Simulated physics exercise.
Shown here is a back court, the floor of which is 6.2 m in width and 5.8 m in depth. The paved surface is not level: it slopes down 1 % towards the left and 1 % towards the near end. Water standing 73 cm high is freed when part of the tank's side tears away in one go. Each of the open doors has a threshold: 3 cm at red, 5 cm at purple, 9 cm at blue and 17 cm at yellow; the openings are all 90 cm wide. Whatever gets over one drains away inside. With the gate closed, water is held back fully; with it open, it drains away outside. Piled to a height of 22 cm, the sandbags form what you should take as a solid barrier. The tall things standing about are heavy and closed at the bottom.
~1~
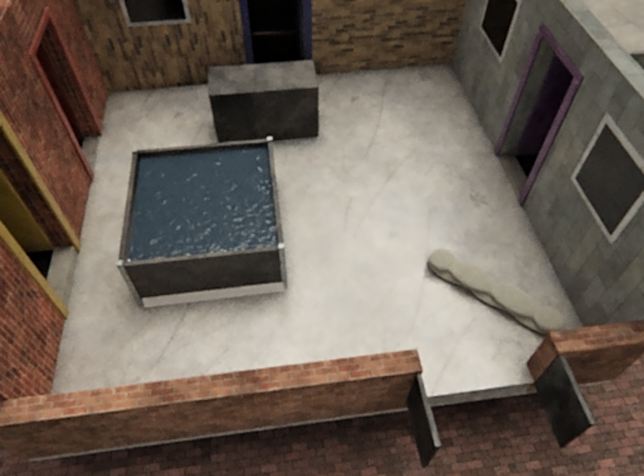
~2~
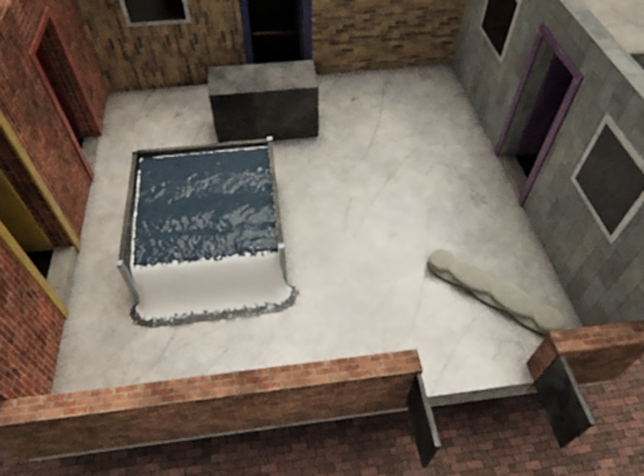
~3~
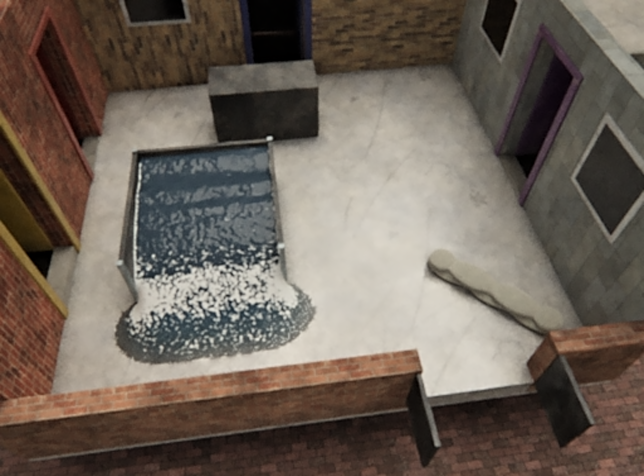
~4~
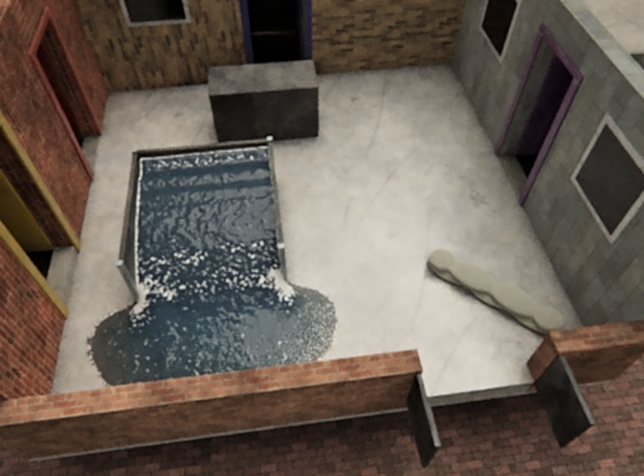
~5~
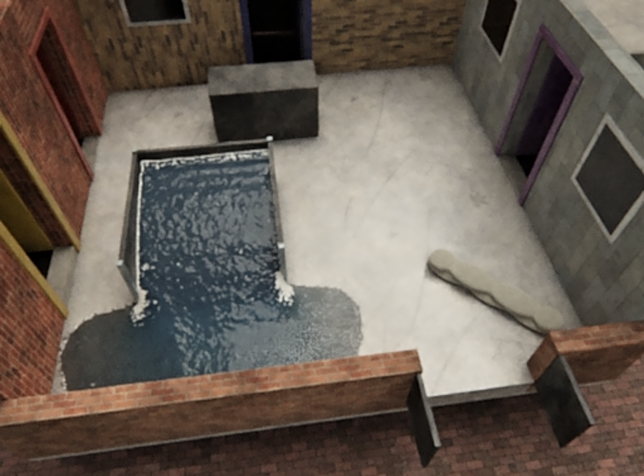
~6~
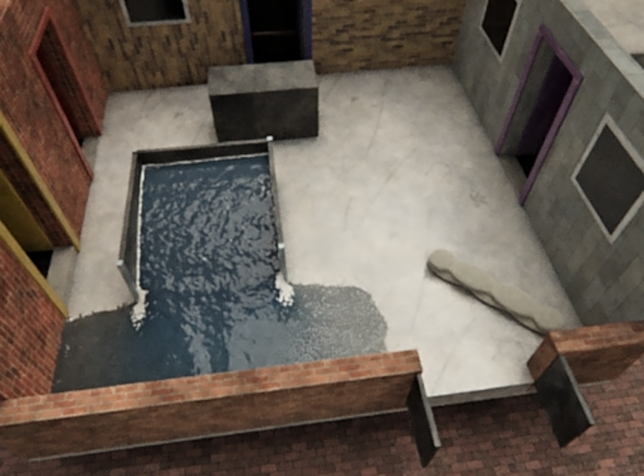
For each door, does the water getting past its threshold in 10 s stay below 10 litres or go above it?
In order: At the red door the limit will be broken; at the purple door the limit will hold; at the blue door the limit will hold; at the yellow door the limit will hold.
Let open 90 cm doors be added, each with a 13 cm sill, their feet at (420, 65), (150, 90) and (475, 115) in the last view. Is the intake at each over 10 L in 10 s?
Result in order - not enough, more than that, not enough.
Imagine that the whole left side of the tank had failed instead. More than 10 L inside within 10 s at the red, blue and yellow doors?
Then: Red beyond it, blue short of it, yellow beyond it.
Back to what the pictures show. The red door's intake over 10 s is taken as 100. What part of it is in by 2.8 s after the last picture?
Roughly 0%.
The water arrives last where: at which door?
Last: Blue.
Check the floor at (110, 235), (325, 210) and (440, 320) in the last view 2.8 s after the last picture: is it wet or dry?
Going in order, covered, then clear, then covered.
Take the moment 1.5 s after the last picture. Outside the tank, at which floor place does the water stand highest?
Near (64, 423).
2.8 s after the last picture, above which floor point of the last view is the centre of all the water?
Its balance point sits around (238, 275).
Then, 0.7 s after the last picture water covers 20 % of the floor and is deepest (62 cm) near (46, 426); red door not reached, purple door not reached, blue door not reached, yellow door not reached.
Then, 1.5 s after the last picture water covers 30 % of the floor and is deepest (48 cm) near (64, 423); red door not reached, purple door not reached, blue door not reached, yellow door 12 cm at the sill, 0 L in.
Then, 2.8 s after the last picture water covers 60 % of the floor and is deepest (36 cm) near (109, 93); red door 7 cm at the sill, 1 L in, purple door 1 cm at the sill, 0 L in, blue door not reached, yellow door 15 cm at the sill, 0 L in.
Then, 5.3 s after the last picture water covers 85 % of the floor and is deepest (16 cm) near (372, 71); red door 6 cm at the sill, 29 L in, purple door 1 cm at the sill, 0 L in, blue door 4 cm at the sill, 0 L in, yellow door 8 cm at the sill, 0 L in.
Then, 9.3 s after the last picture water covers 95 % of the floor and is deepest (11 cm) near (46, 426); red door 7 cm at the sill, 56 L in, purple door 4 cm at the sill, 1 L in, blue door 5 cm at the sill, 0 L in, yellow door 6 cm at the sill, 0 L in.
